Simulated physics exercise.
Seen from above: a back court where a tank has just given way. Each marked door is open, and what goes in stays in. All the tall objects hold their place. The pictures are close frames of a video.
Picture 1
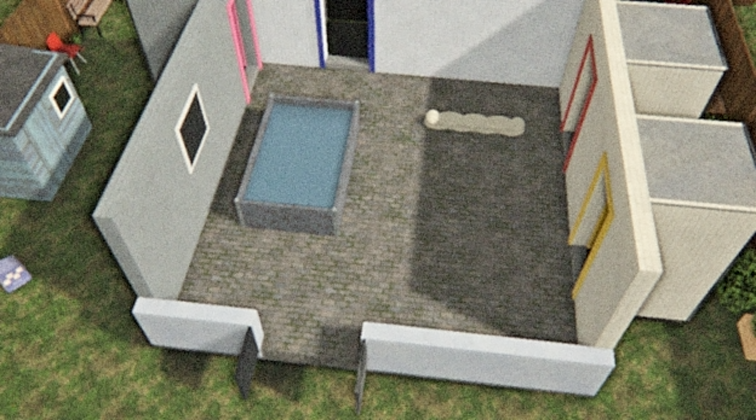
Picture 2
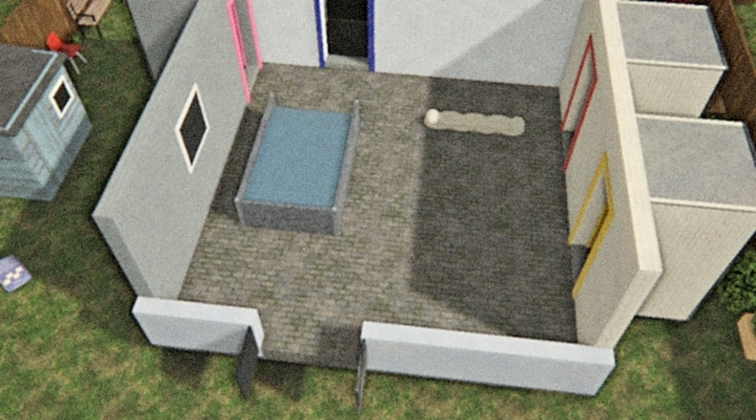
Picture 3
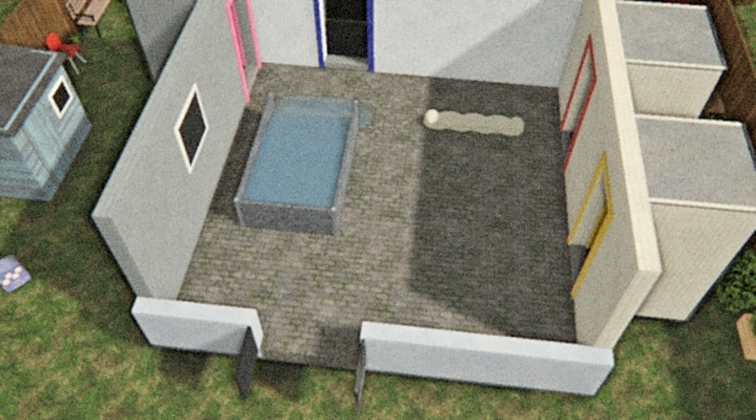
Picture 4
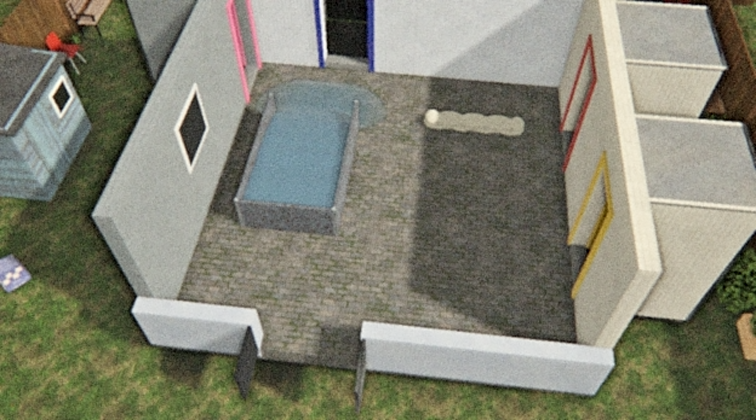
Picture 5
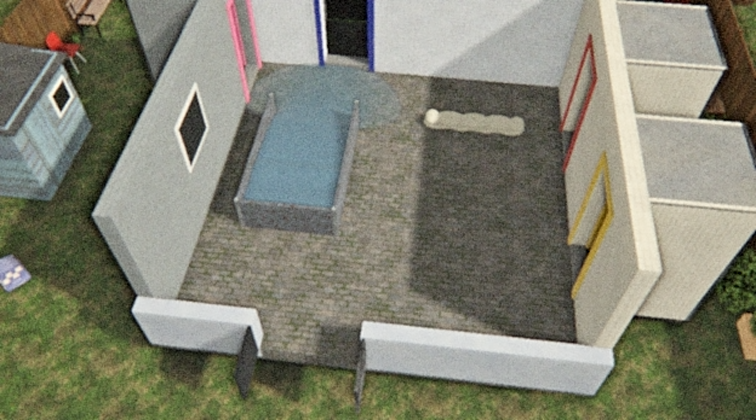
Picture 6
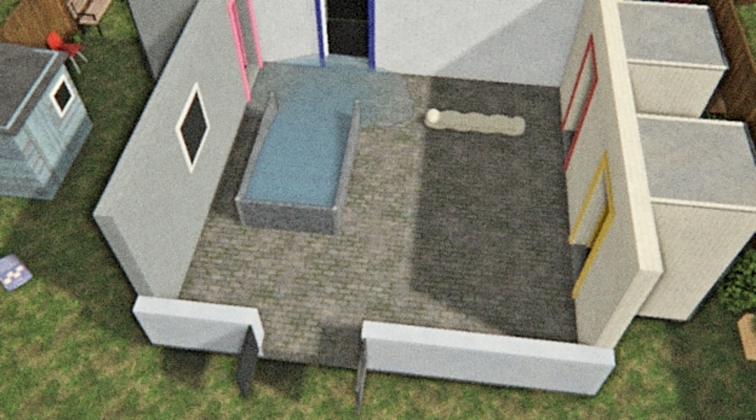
The clip shows a walled, paved courtyard from above, where water flows out over the far side of an open rectangular tank and spreads across the paving toward the back wall and rightward, while everything else stays still.
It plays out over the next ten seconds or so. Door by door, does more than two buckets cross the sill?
One by one: The blue door takes more than that; the pink door takes more than that; the yellow door stays under that; the red door takes more than that.
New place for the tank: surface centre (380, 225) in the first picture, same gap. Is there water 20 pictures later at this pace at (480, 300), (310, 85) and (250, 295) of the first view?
One after the other: No water, flooded, not flooded.
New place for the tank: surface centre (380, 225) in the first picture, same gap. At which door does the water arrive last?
The yellow door.
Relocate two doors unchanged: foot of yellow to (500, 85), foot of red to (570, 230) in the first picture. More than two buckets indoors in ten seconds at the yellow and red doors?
In short: The yellow one lets more in, the red one takes less.
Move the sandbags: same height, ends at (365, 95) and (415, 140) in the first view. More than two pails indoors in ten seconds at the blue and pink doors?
The blue door goes over; the pink door lets more in.
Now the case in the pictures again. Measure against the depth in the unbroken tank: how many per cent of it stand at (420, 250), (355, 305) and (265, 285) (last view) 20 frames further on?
About 0, 0 and 0 per cent.
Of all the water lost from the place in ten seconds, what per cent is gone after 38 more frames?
Close to 90 %.
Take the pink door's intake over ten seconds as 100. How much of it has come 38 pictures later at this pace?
I make it 100 per cent.
A moment on, water covers 15 % of the floor; the blue door over two buckets in, the pink door under two buckets in, the yellow door not reached, the red door not reached.
Next, water covers 20 % of the floor; the blue door far over two buckets in, the pink door over two buckets in, the yellow door not reached, the red door not reached.
Then, water covers 35 % of the floor; the blue door far over two buckets in, the pink door far over two buckets in, the yellow door not reached, the red door under two buckets in.
Later, water covers 60 % of the floor; the blue door far over two buckets in, the pink door far over two buckets in, the yellow door wet at the sill, nothing in, the red door over two buckets in.
In the end, water covers 90 % of the floor; the blue door far over two buckets in, the pink door far over two buckets in, the yellow door wet at the sill, nothing in, the red door over two buckets in.
